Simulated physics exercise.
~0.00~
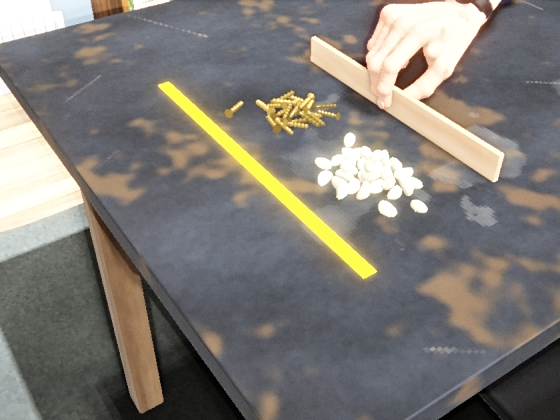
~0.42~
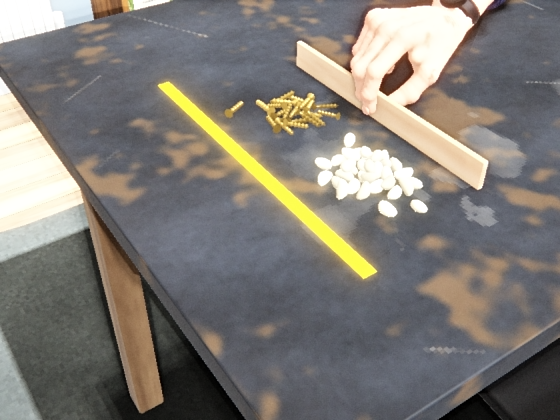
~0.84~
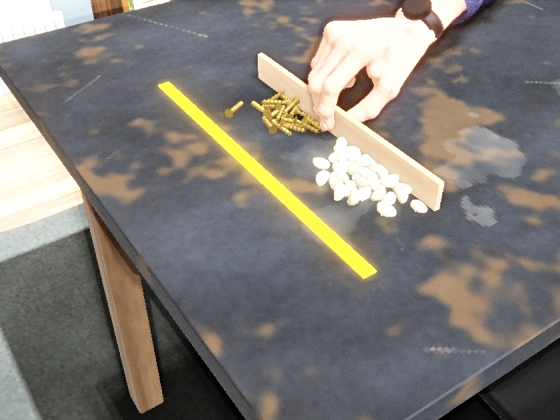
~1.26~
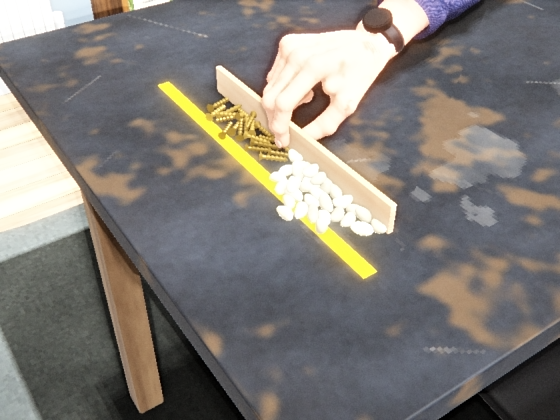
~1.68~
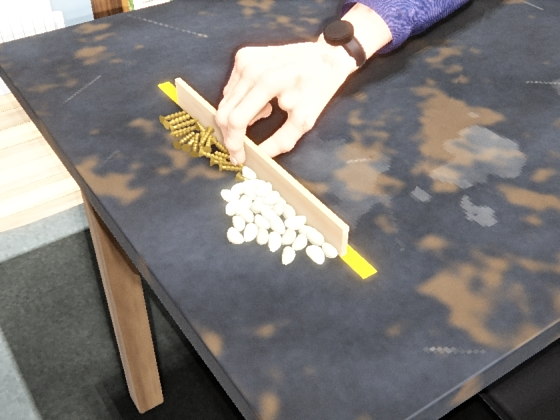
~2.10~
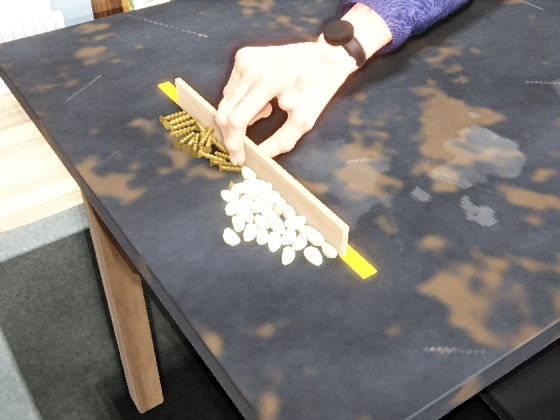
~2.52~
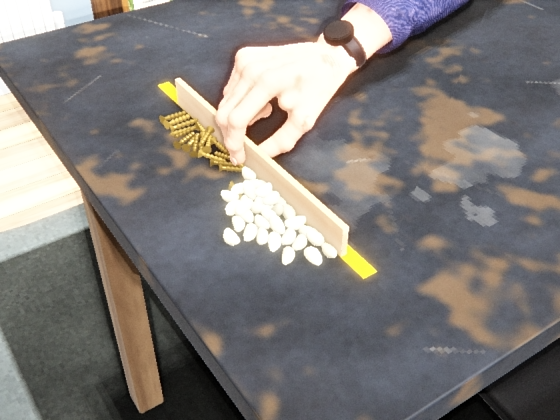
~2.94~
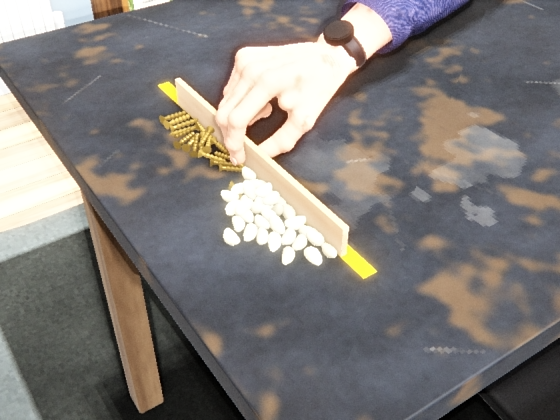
A dark, brown-blotched tabletop with wooden legs is seen from above at an angle, with a strip of bright yellow tape running diagonally across it. A hand at the top holds a pale strip of wood upright, to the right of a small heap of brassy screws and a nearer heap of white, pebble-like pieces. The hand slides the wood left towards the tape, gathering up both heaps and pushing them across the yellow line. The wood stops along the tape, covering most of it. Both heaps rest on the table just beyond, and nothing falls.
